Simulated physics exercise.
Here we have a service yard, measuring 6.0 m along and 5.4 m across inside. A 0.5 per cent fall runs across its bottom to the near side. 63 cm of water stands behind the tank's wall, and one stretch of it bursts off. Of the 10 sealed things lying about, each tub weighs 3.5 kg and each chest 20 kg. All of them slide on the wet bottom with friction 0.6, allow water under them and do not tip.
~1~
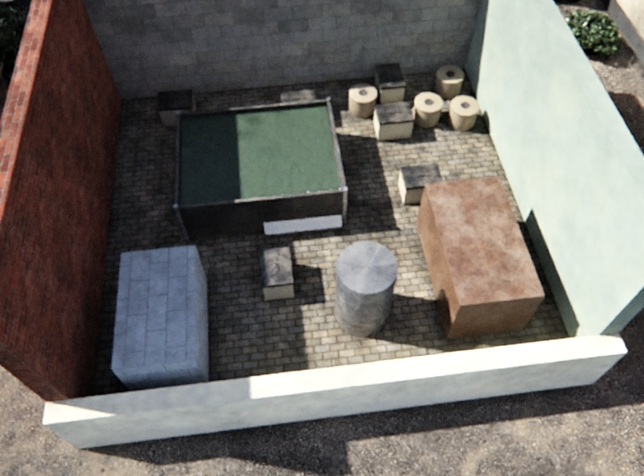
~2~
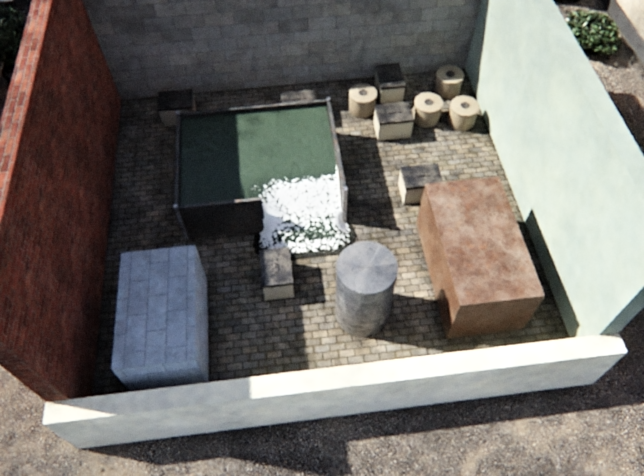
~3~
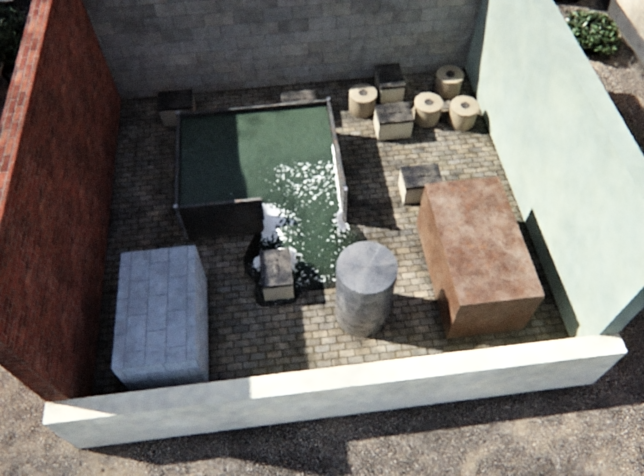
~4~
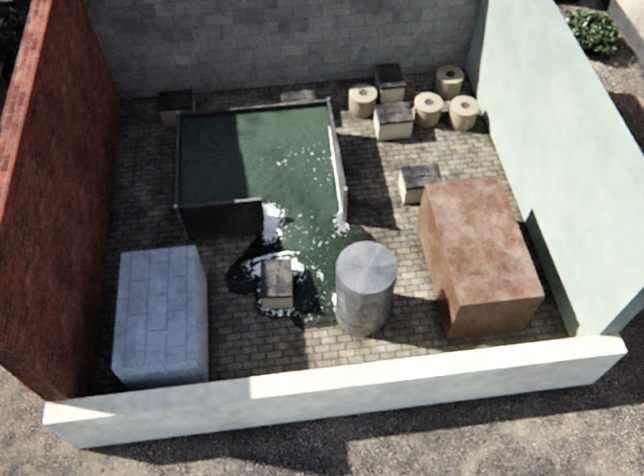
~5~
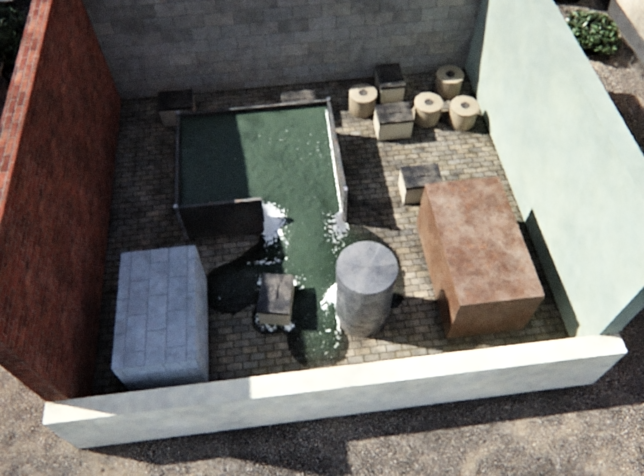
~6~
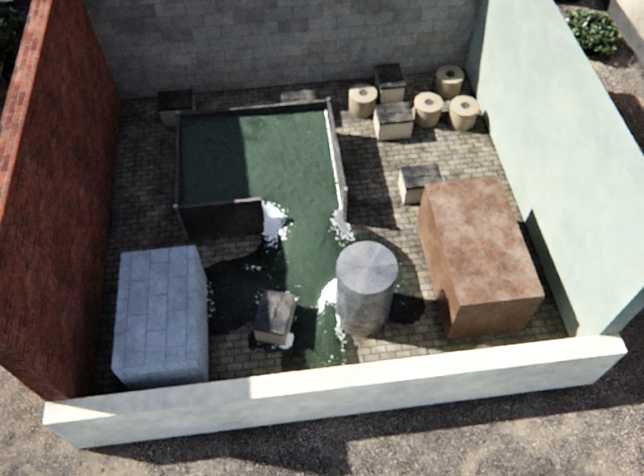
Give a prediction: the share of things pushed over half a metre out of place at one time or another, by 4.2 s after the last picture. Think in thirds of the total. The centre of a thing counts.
My answer: Less than a third of the total.
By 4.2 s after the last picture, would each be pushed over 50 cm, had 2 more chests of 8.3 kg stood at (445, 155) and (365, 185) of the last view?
First falls shy, then exceeds it.
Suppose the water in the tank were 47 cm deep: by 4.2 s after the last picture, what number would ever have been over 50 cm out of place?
Then the count would be 1.
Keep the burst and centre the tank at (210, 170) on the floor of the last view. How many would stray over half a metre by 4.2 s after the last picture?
1.
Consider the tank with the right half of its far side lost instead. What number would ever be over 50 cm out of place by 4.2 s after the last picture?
Count: 7.
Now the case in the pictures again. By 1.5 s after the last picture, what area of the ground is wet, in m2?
About 12 m2.
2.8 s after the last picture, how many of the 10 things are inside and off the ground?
I count 1.
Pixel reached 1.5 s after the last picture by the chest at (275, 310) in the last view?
It would be close to (224, 336) by then.
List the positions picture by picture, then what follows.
A chest at (276, 266), on the bottom; a tub at (465, 106) rests on the ground; 3.9 m2 under water; 0 of 10 have shifted, in the first picture.
A chest at (276, 266) rests on the ground; a tub at (465, 106), on the bottom; 4.5 m2 under water; 0 of 10 have shifted, in the second picture.
A chest at (276, 267) rests on the ground; a tub at (465, 106) rests on the ground; 5.2 m2 under water; 0 of 10 have shifted, in the third picture.
A chest at (276, 277), on the bottom, 16 cm from its start; a tub at (465, 106), on the bottom; water covers 6.0 m2; 1 of 10 have shifted, in the fourth picture.
A chest at (275, 293), on the bottom, 39 cm from its start; a tub at (465, 106) rests on the ground; 6.9 m2 under water; 1 of 10 have shifted, in the fifth picture.
A chest at (274, 311) rests on the ground, 64 cm from its start; a tub at (465, 106), on the bottom; water covers 7.8 m2; 1 of 10 have shifted, in the sixth picture.
Then, 0.4 s after the last picture 1 of 10 are over 50 cm from their spots; 0 afloat.
Then, 1.5 s after the last picture 1 of 10 are over 50 cm from their spots; 1 afloat.
Then, 2.8 s after the last picture 1 of 10 are over 50 cm from their spots; 1 afloat.
Then, 4.2 s after the last picture 0 of 10 are over 50 cm from their spots, and 1 have been at some point; 2 afloat.
